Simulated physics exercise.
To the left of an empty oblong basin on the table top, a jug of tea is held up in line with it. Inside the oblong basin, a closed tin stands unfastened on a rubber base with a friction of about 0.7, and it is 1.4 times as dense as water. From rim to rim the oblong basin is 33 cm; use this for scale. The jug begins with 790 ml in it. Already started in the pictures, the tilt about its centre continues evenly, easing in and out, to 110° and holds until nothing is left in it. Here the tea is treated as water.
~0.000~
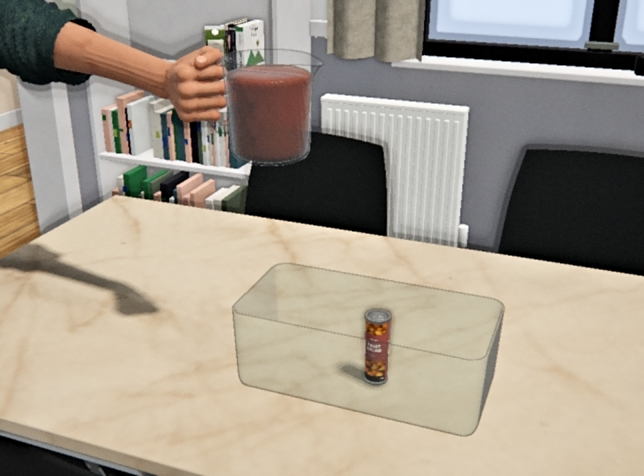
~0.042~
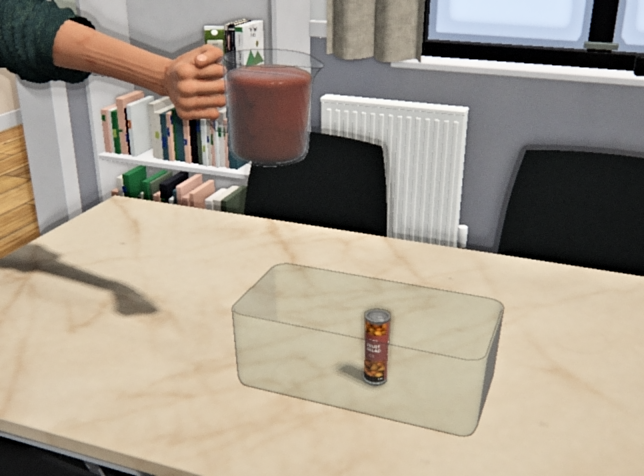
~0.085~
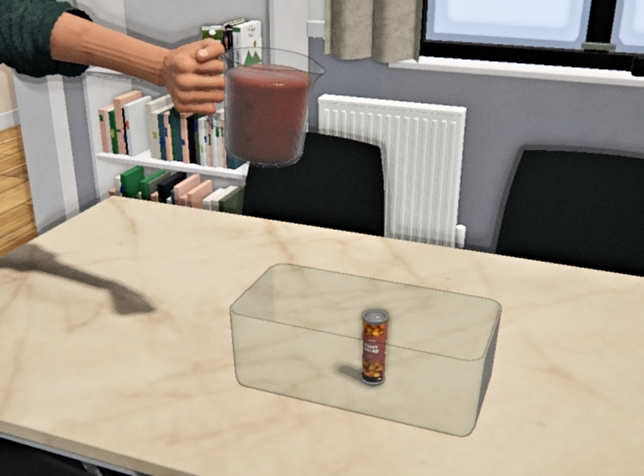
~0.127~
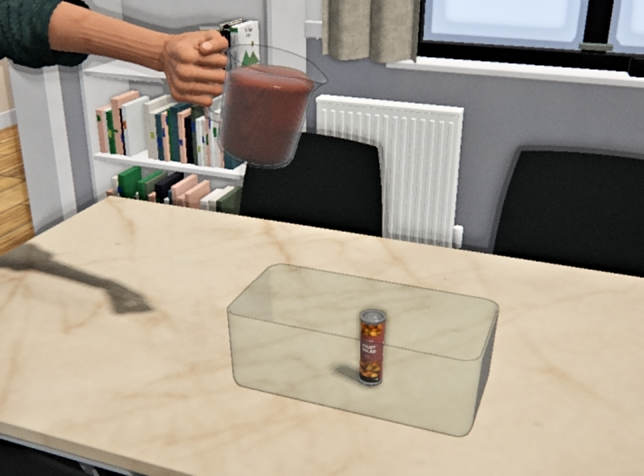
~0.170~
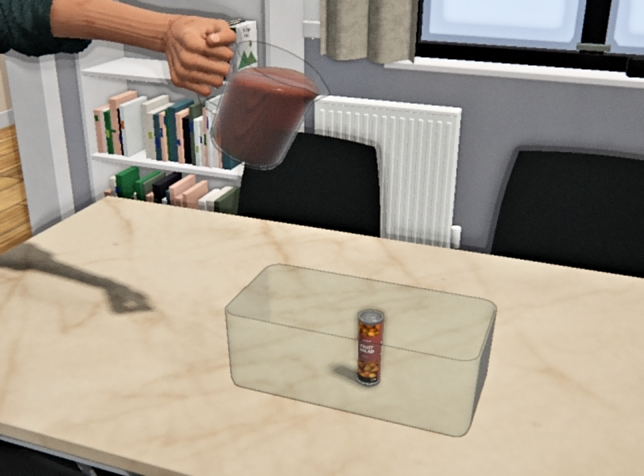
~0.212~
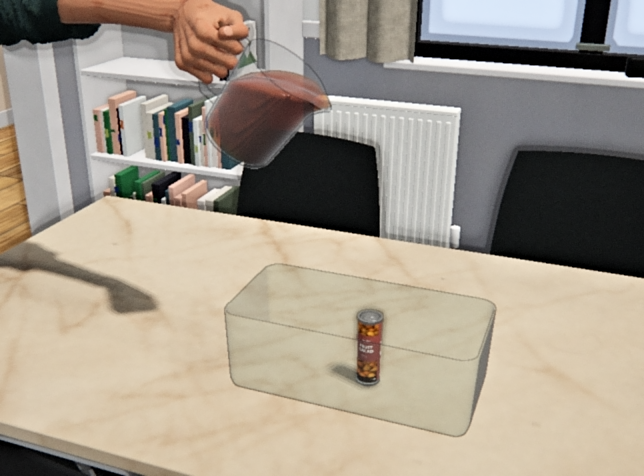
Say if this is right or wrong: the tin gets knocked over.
Wrong, it stays standing.
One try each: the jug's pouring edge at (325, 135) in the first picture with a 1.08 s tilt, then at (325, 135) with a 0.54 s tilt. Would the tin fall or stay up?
First it tips over; then it tips over.
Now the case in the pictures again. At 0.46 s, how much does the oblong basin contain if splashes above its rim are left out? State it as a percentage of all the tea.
About 5%.
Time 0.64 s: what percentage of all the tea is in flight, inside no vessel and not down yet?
Near 30 per cent, I'd say.
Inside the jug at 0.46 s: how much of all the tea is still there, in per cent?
Fraction remaining: Approx. 48 per cent.
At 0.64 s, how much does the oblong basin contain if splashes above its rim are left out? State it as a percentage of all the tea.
I'd put it at roughly 62 per cent.
By 0.46 s the tilt is 104° and 48 per cent is still to pour; the tin stands where it began.
By 0.64 s the tilt is 110° and 9 per cent is still to pour; the tin stands where it began.
By 0.83 s the tilt is 110° and 1 per cent is still to pour; the tin stands where it began.
By 1.04 s the tilt is 110° and 0 per cent is still to pour; the tin stands where it began.
At rest the tin stands where it began.
